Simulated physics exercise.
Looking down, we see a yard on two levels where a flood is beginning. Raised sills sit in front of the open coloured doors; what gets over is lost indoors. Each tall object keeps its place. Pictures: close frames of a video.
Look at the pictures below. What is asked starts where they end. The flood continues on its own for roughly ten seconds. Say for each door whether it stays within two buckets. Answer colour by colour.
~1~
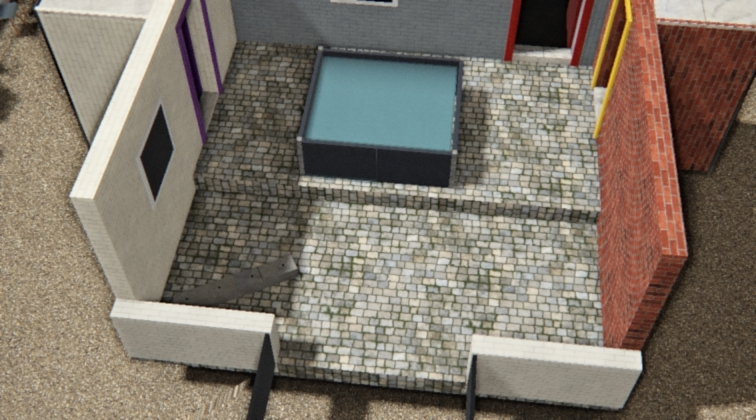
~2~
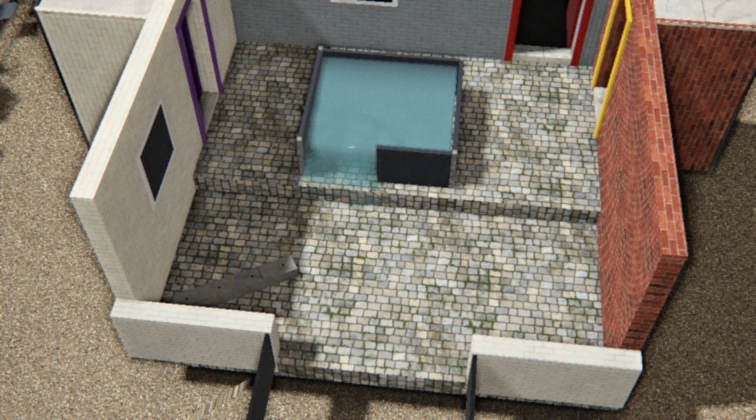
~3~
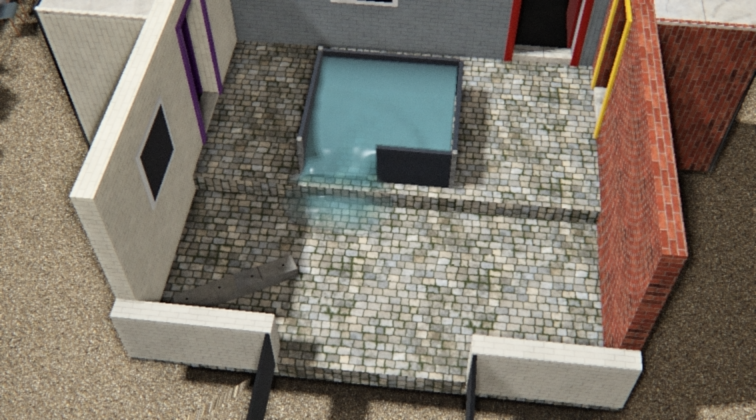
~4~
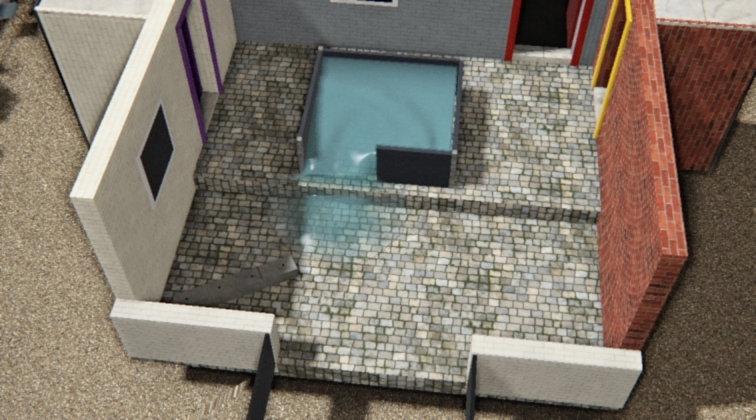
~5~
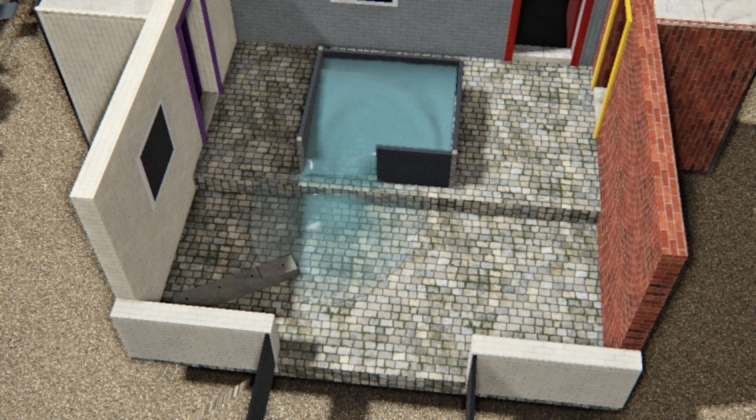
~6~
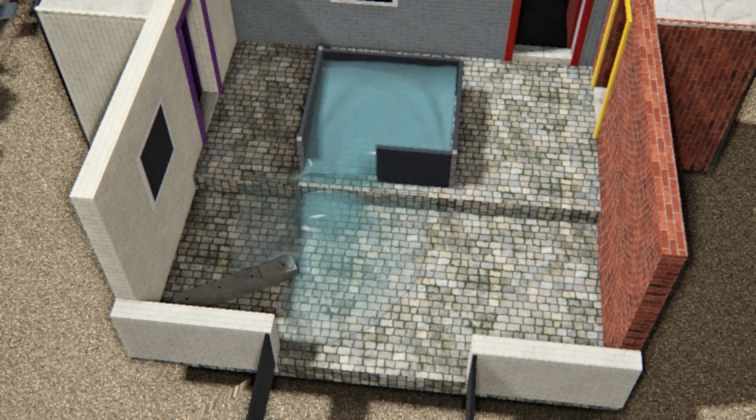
The purple door stays within two buckets; the red door stays within two buckets; the yellow door stays within two buckets.
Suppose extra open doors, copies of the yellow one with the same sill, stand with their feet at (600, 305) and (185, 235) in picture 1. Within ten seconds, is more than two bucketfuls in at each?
First falls short, then exceeds it.
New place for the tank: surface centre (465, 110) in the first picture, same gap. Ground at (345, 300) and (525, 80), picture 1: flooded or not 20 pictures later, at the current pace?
Note - point 1 drenched; point 2 still bare.
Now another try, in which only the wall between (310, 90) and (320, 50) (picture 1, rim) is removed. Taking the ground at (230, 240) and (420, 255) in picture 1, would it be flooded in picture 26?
In turn: Covered, not flooded.
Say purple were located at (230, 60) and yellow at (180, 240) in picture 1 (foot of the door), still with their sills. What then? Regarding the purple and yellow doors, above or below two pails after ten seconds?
Checking each in order, the purple door never reaches the limit, and the yellow door spills past the mark.
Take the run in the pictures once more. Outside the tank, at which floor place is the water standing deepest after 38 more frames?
(155, 320).
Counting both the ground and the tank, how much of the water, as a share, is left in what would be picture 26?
I'd say roughly 74 percent.
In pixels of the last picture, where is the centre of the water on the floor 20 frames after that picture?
At about (333, 207).
A moment on, water covers 30 % of the floor; the purple door not reached, the red door not reached, the yellow door not reached.
Next, water covers 30 % of the floor; the purple door not reached, the red door not reached, the yellow door not reached.
Then, water covers 30 % of the floor; the purple door not reached, the red door not reached, the yellow door not reached.
Later, water covers 40 % of the floor; the purple door not reached, the red door not reached, the yellow door not reached.
In the end, water covers 50 % of the floor; the purple door not reached, the red door not reached, the yellow door not reached.
